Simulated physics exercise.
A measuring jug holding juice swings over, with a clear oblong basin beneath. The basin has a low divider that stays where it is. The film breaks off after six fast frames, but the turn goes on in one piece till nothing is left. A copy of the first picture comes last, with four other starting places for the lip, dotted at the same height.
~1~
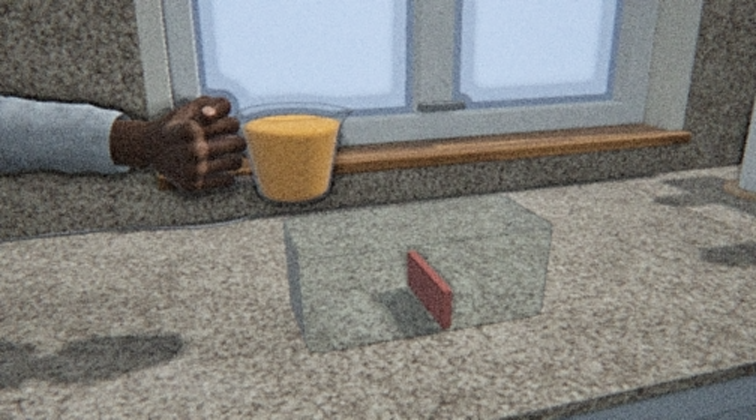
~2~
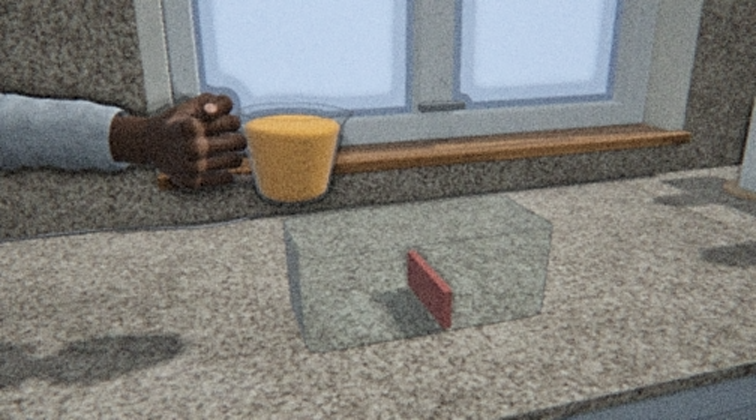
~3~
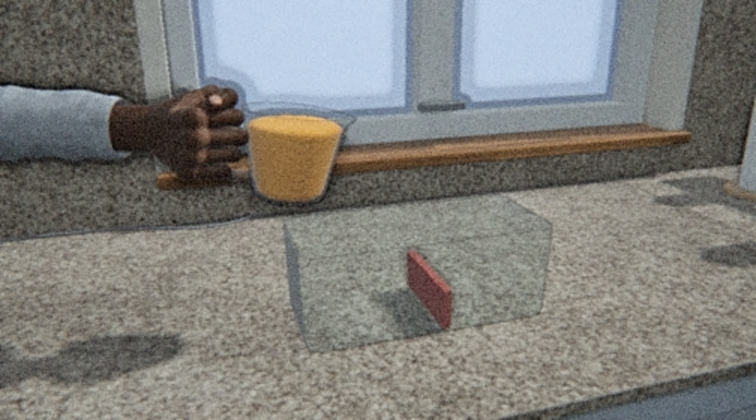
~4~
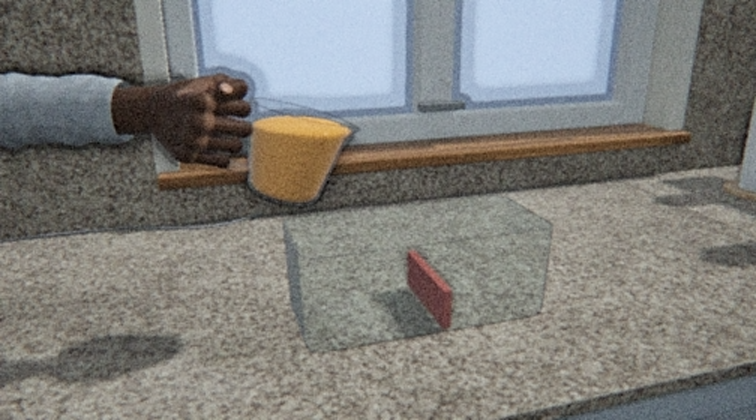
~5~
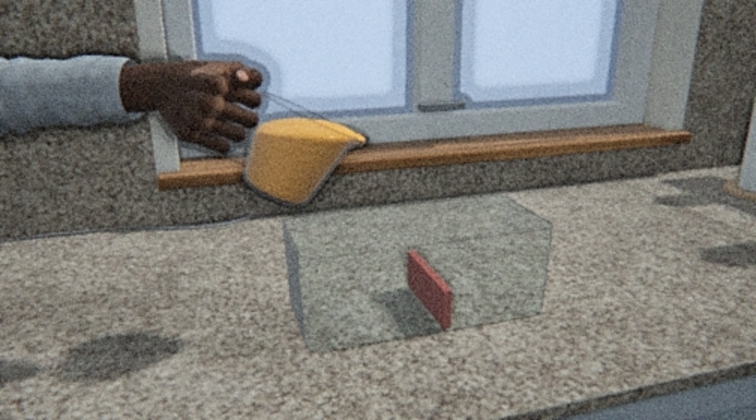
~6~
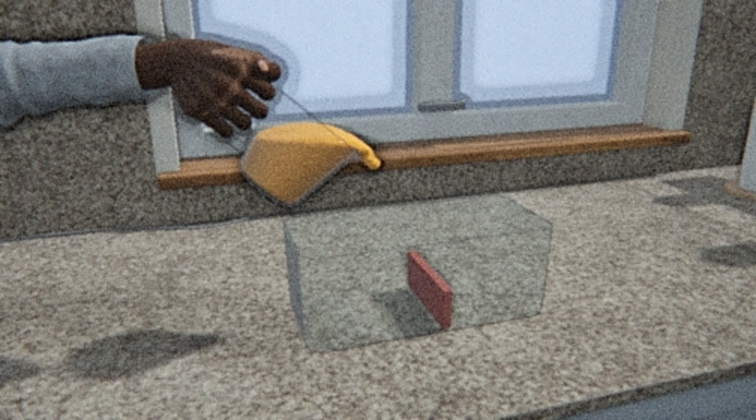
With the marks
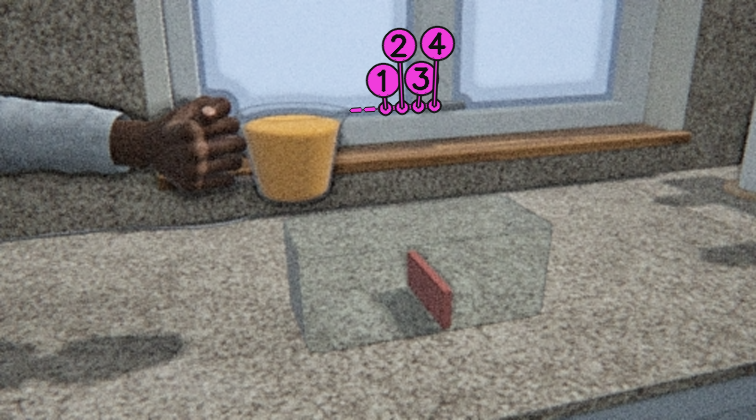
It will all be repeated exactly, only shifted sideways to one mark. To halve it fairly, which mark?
It is 2.
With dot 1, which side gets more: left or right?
More ends on the left.
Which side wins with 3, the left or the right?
The right one.
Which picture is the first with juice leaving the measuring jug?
In picture 5.
On the marked copy, 1 at (385, 108); 2 at (402, 107); 3 at (418, 106); 4 at (434, 105).
If 1 is chosen, about 72 % ends left of the wall and 27 % right of it.
If 2 is chosen, about 48 % ends left of the wall and 51 % right of it.
If 3 is chosen, about 19 % ends left of the wall and 80 % right of it.
If 4 is chosen, about 6 % ends left of the wall and 93 % right of it.
